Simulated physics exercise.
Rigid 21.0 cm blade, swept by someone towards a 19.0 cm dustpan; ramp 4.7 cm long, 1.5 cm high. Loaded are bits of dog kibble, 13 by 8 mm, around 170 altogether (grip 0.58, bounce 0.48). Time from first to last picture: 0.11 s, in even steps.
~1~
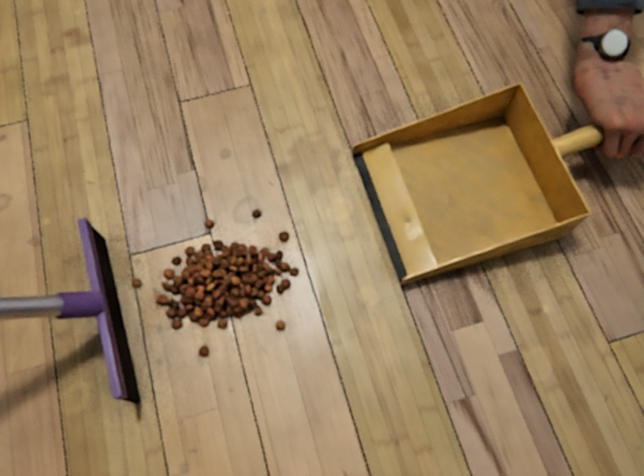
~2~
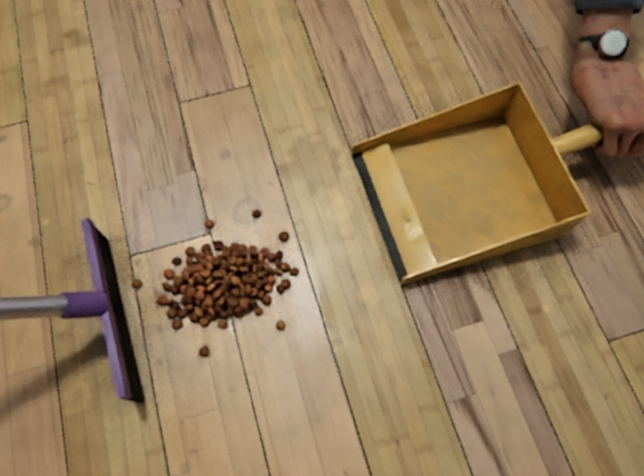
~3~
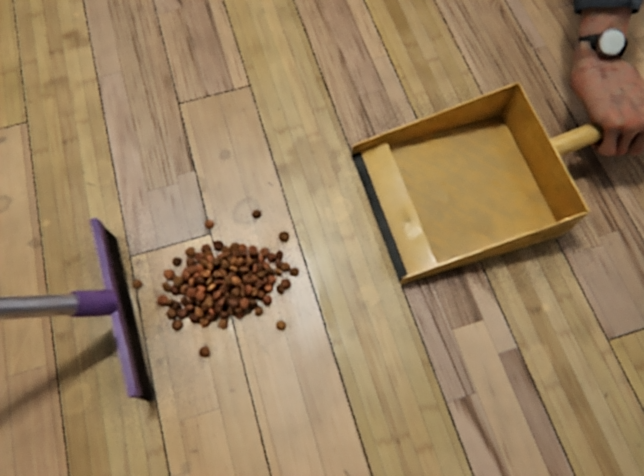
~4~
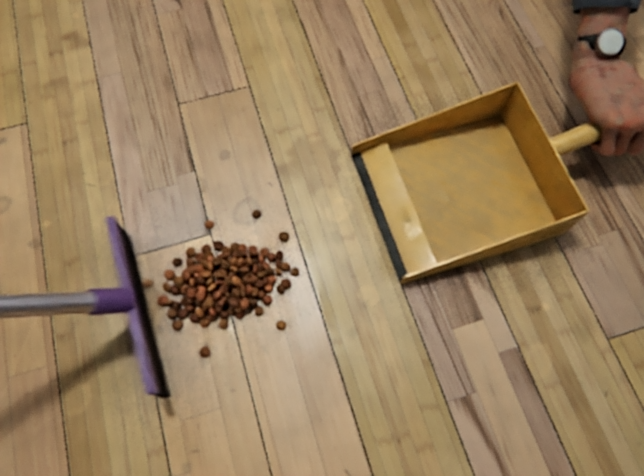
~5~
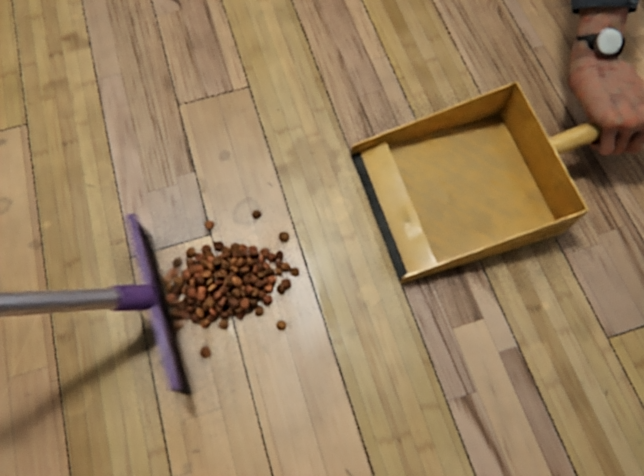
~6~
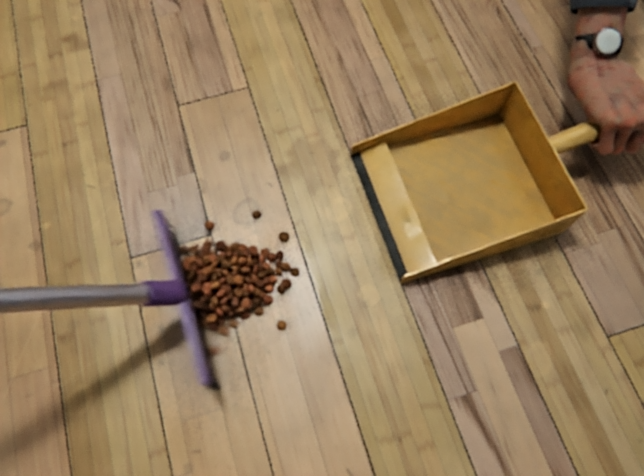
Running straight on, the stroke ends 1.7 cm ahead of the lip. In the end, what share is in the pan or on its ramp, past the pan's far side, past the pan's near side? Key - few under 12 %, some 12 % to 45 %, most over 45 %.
In the pan or on its ramp: Most. Past the pan's far side: Few. Past the pan's near side: Some.
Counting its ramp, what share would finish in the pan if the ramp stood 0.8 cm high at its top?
Estimate: About 50 in a hundred.
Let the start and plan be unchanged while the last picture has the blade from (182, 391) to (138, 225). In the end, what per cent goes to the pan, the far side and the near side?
You'd see pan at 30, far at 0 and near at 25.
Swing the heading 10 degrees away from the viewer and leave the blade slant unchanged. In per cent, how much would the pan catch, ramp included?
Roughly 65 per cent would finish in the pan or on its ramp.
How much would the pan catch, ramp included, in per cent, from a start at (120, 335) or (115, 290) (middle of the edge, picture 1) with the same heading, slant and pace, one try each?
I'd put it near 45 per cent for the first and near 55 per cent for the second.
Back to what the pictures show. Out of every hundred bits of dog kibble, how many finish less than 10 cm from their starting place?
0 %.
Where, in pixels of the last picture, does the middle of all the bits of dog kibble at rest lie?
(426, 234) or so.
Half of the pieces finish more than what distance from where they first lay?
I'd put it near 28 cm.
Then, 0.10 s after the last picture, middle of the blade 12 cm from the lip; 0 % over the lip, far side 0 %, near side 10 %.
Then, 0.17 s after the last picture, middle of the blade 4 cm from the lip; 5 % over the lip, far side 5 %, near side 20 %.
Then, 0.37 s after the last picture, middle of the blade 2 cm from the lip; 50 % over the lip, far side 10 %, near side 25 %.
In the end, pan 50 %, far side 10 %, near side 25 %, in front of the lip or behind the blade 20 %.
